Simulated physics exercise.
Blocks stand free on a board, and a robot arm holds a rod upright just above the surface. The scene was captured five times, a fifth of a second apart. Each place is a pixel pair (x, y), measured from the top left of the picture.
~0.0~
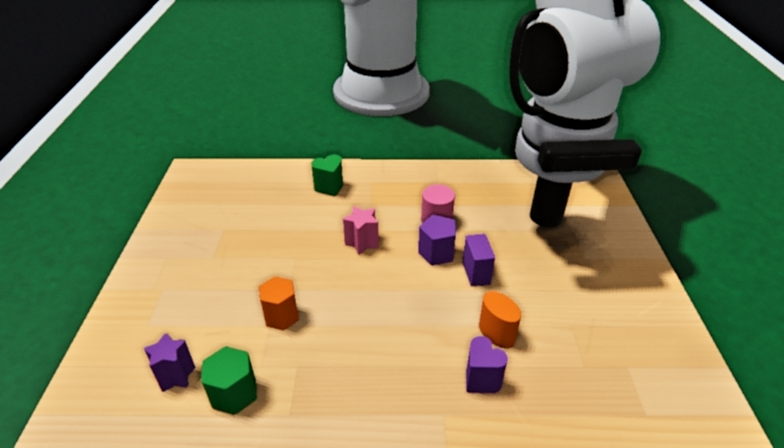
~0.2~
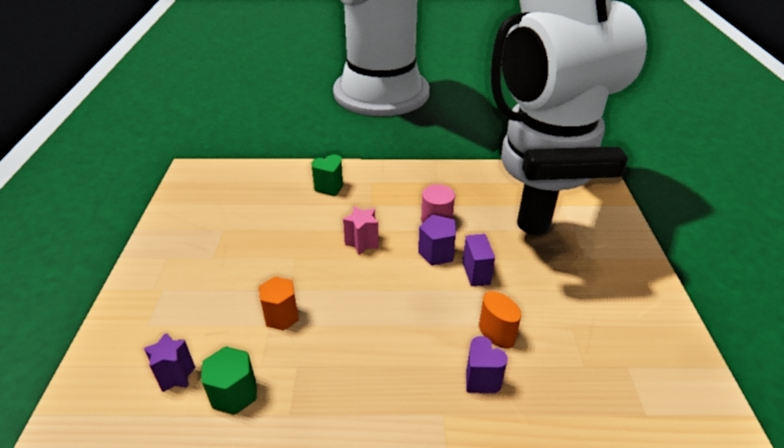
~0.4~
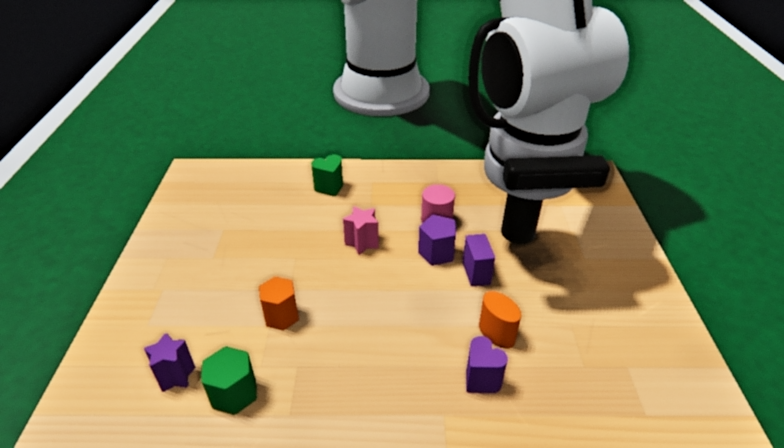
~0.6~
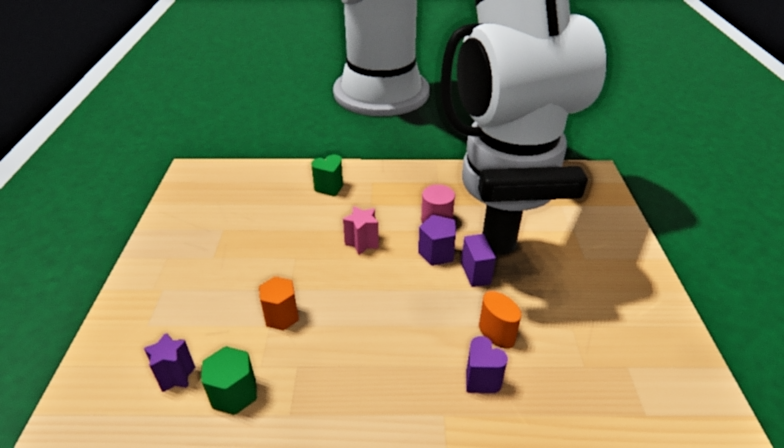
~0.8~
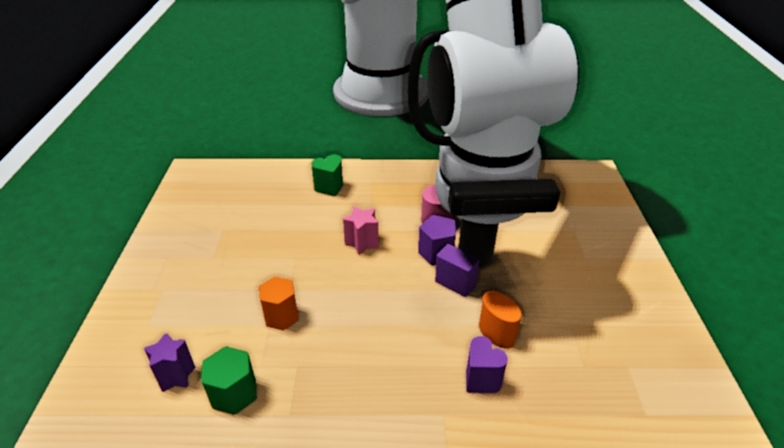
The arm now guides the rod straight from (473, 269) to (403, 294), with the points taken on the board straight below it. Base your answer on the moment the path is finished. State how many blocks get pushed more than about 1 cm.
The result: One block.
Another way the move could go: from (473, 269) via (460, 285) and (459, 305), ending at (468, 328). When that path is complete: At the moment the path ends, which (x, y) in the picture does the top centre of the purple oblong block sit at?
I'd expect the centre of its top face to be at (430, 279).
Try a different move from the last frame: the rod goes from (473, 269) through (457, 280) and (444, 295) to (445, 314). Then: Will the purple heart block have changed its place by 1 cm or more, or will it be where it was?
It will remain on its spot.
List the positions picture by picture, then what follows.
Rod tip (546, 218); block tops, purple pentagon (439, 227); purple oblong block (480, 246), in the first picture.
Rod (533, 225); blocks unchanged, in the second picture.
Rod (518, 233); blocks unchanged, in the third picture.
Rod (499, 243); blocks unchanged, in the fourth picture.
Rod (475, 255); purple pentagon (439, 227); purple oblong block (458, 257), in the fifth picture.
What follows on the original path. Halfway along, rod (439, 268); purple oblong block (428, 274), turned 15° anticlockwise.
At the end, rod (403, 280); purple pentagon in place; purple oblong block (413, 289), turned 50° anticlockwise.
